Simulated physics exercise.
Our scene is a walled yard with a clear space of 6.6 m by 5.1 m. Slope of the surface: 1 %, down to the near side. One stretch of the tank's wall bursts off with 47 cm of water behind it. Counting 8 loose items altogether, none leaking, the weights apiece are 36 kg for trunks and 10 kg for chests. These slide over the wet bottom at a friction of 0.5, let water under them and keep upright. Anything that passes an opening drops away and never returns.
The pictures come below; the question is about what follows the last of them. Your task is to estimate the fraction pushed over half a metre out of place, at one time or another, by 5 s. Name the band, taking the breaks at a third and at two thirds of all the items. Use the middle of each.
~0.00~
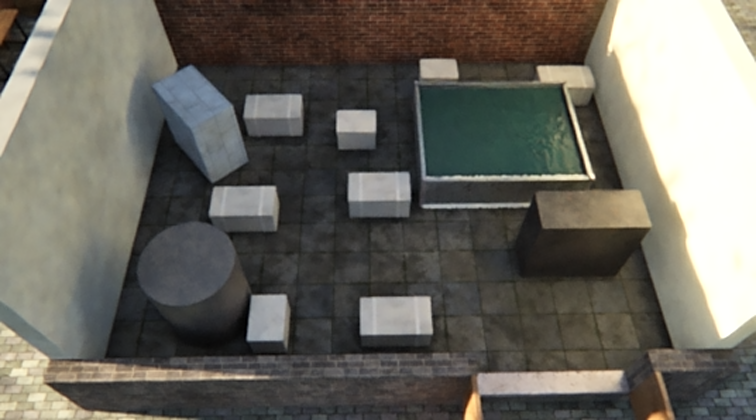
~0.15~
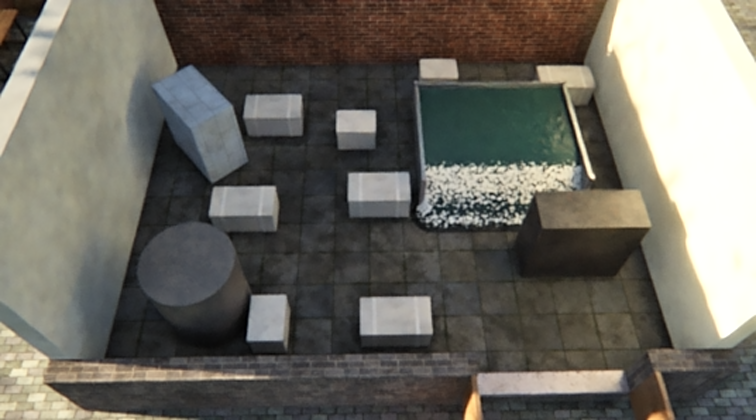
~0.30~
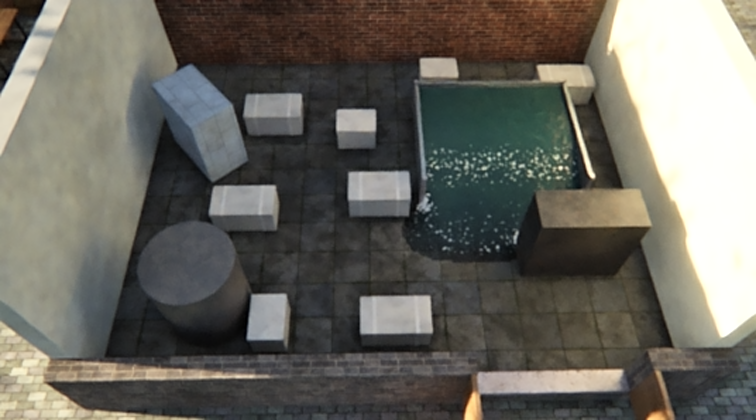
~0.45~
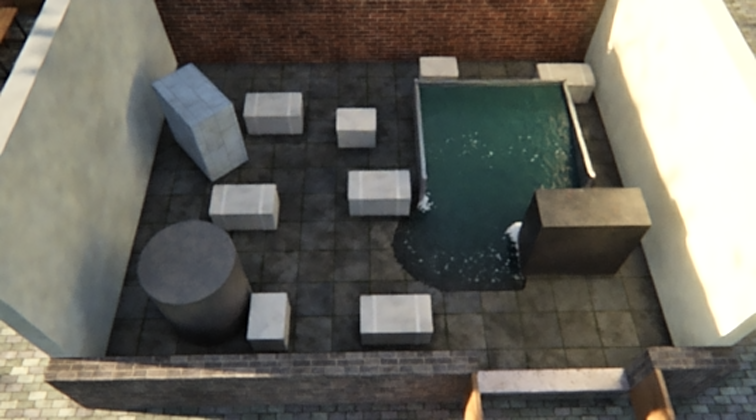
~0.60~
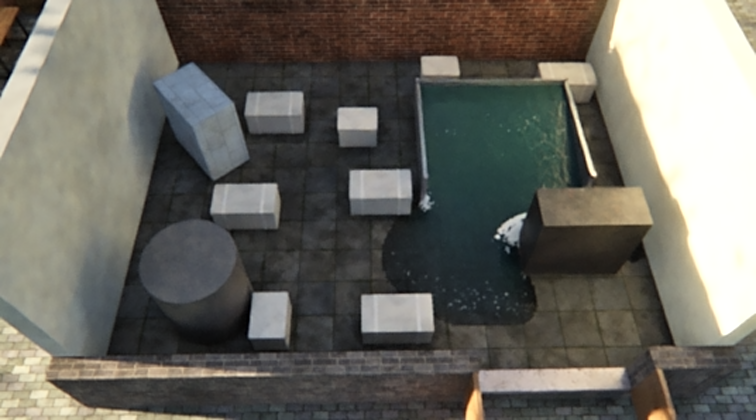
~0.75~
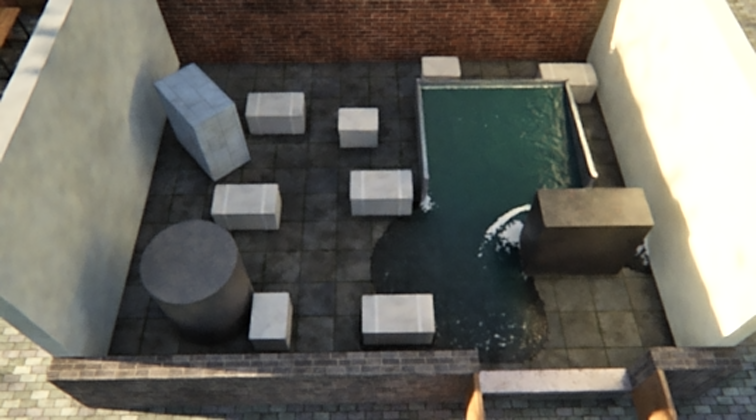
The answer is the lowest band, under a third.
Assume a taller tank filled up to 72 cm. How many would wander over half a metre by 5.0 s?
3.
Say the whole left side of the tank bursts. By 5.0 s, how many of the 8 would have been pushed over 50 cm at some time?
In that case the number is 4.
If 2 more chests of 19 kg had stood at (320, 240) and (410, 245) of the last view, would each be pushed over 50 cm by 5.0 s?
First falls shy, then exceeds it.
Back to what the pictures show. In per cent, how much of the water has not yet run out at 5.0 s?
Around 76 % of the water.
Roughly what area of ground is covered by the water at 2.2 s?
Wet area: Approx. 15 m2.
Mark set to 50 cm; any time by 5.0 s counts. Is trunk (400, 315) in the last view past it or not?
Beyond the mark.
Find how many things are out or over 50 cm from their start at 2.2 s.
The number I get is 1.
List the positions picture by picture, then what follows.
A trunk at (243, 201), on the bottom; a chest at (439, 68), on the bottom; water covers 3.6 m2; 0 of 8 have shifted, in the first frame.
A trunk at (243, 201) rests on the ground; a chest at (439, 68) rests on the ground; water covers 4.7 m2; 0 of 8 have shifted, in the second frame.
A trunk at (243, 200), on the bottom; a chest at (439, 67), on the bottom; water covers 5.5 m2; 0 of 8 have shifted, in the third frame.
A trunk at (243, 199) rests on the ground; a chest at (439, 66) rests on the ground; 6.3 m2 under water; 0 of 8 have shifted, in the fourth frame.
A trunk at (244, 198) rests on the ground; a chest at (440, 65), on the bottom; water covers 7.2 m2; 0 of 8 have shifted, in the fifth frame.
A trunk at (245, 199) rests on the ground; a chest at (441, 66) rests on the ground; 8.2 m2 under water; 0 of 8 have shifted, in the sixth frame.
After 1.1 s 0 of 8 are over 50 cm from their spots; 0 afloat.
After 2.2 s 1 of 8 are over 50 cm from their spots; 1 afloat.
After 3.5 s 1 of 8 are over 50 cm from their spots; 2 afloat.
After 5.0 s 1 of 8 are over 50 cm from their spots, and 1 have been at some point; 1 afloat.
